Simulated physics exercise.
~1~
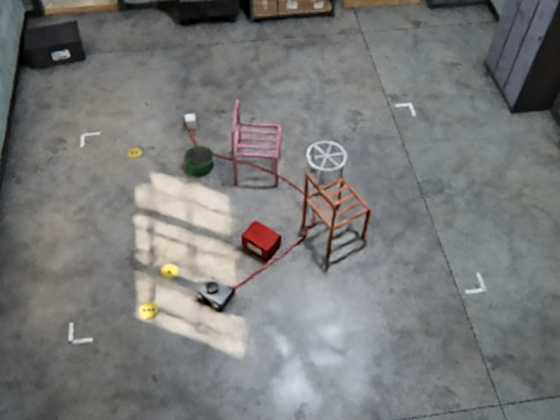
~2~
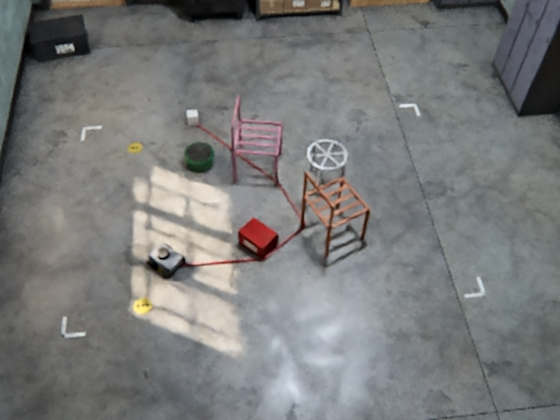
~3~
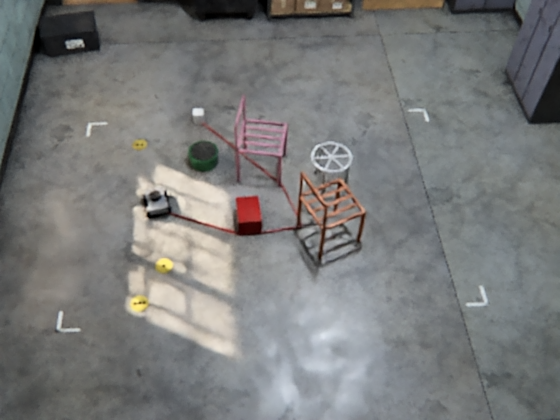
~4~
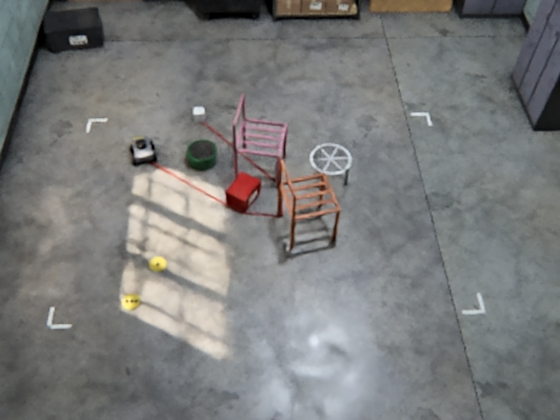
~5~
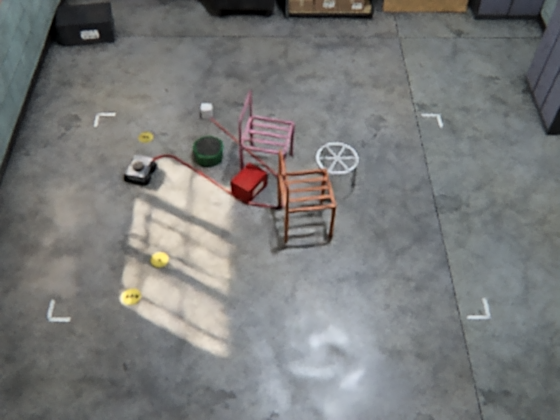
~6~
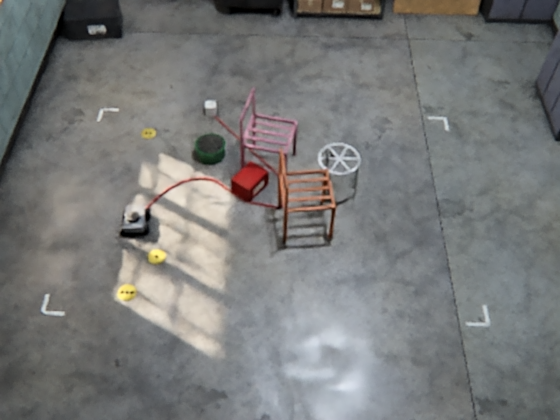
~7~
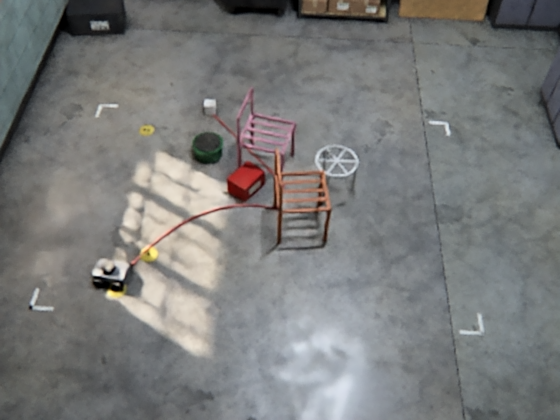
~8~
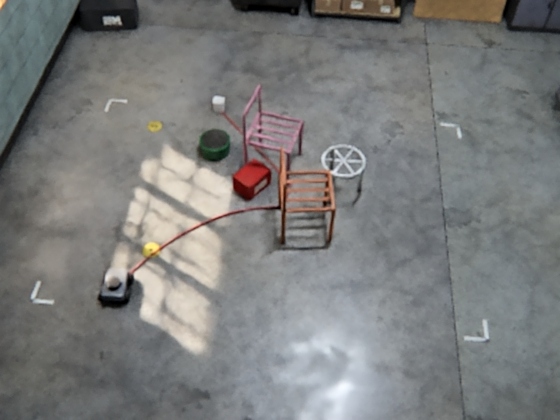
A grey workshop floor with white tape corners is seen from high above, a patch of window light at left. A red lead runs from a small white block past a green pot, a pink chair, a white stool, an orange chair and a red carton to a little dark cart. The cart rolls left, then up, and the tightening lead drags the carton upward and pulls the orange chair up and left. The cart turns back down past the yellow marks, the lead curving behind it. It ends at lower left, with carton and orange chair still displaced.
